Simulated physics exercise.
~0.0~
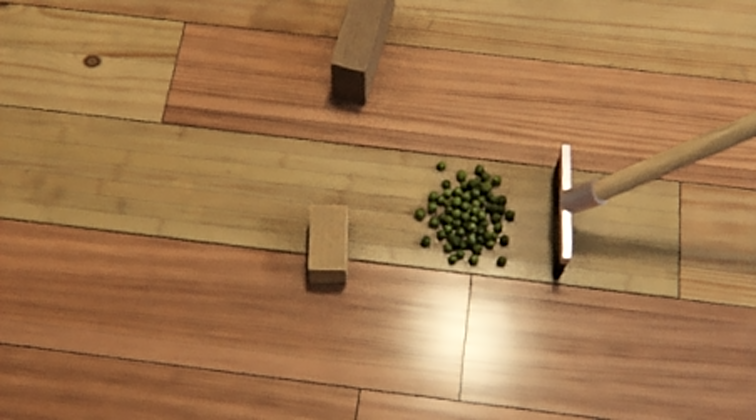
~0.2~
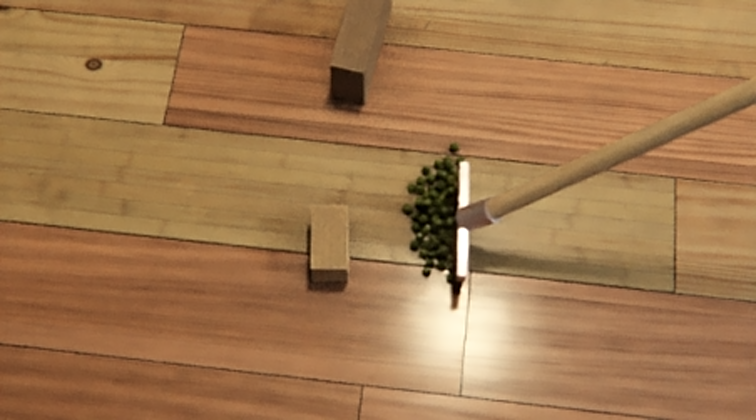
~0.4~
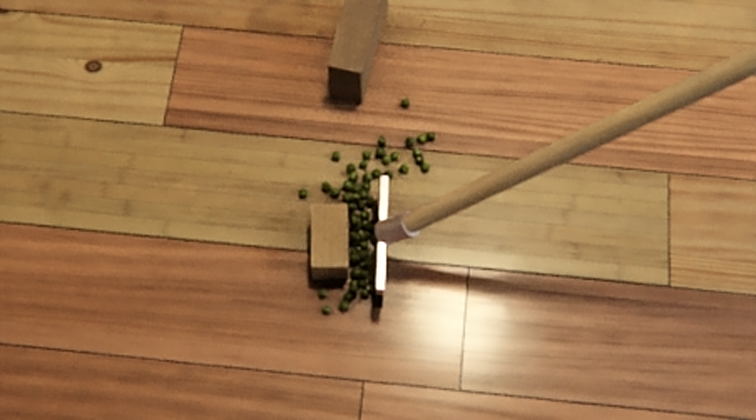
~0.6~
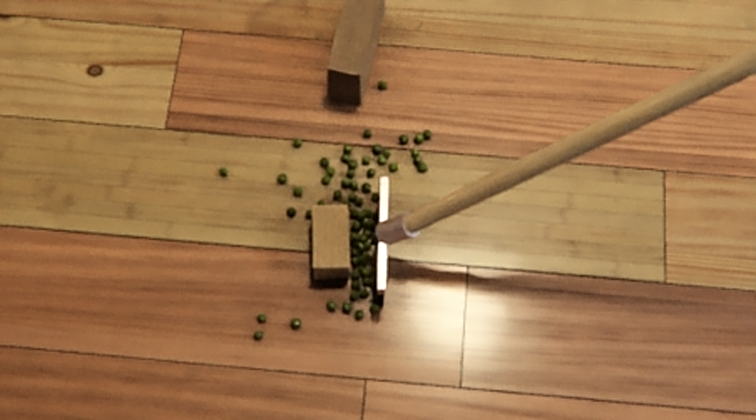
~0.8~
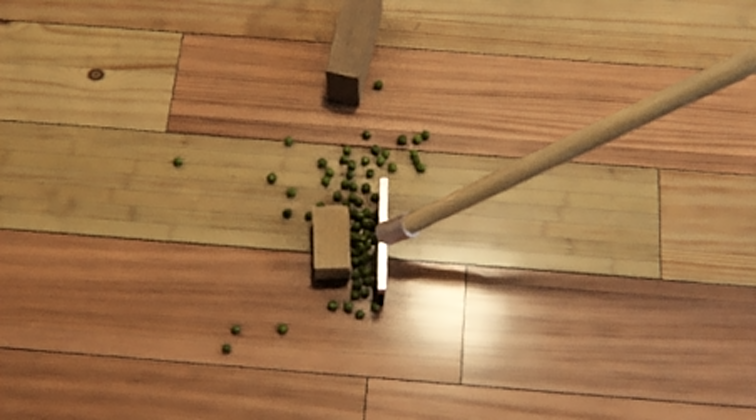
A long-handled squeegee pushes a pile of small green olives left against a wooden block, scattering some around it, then stops.
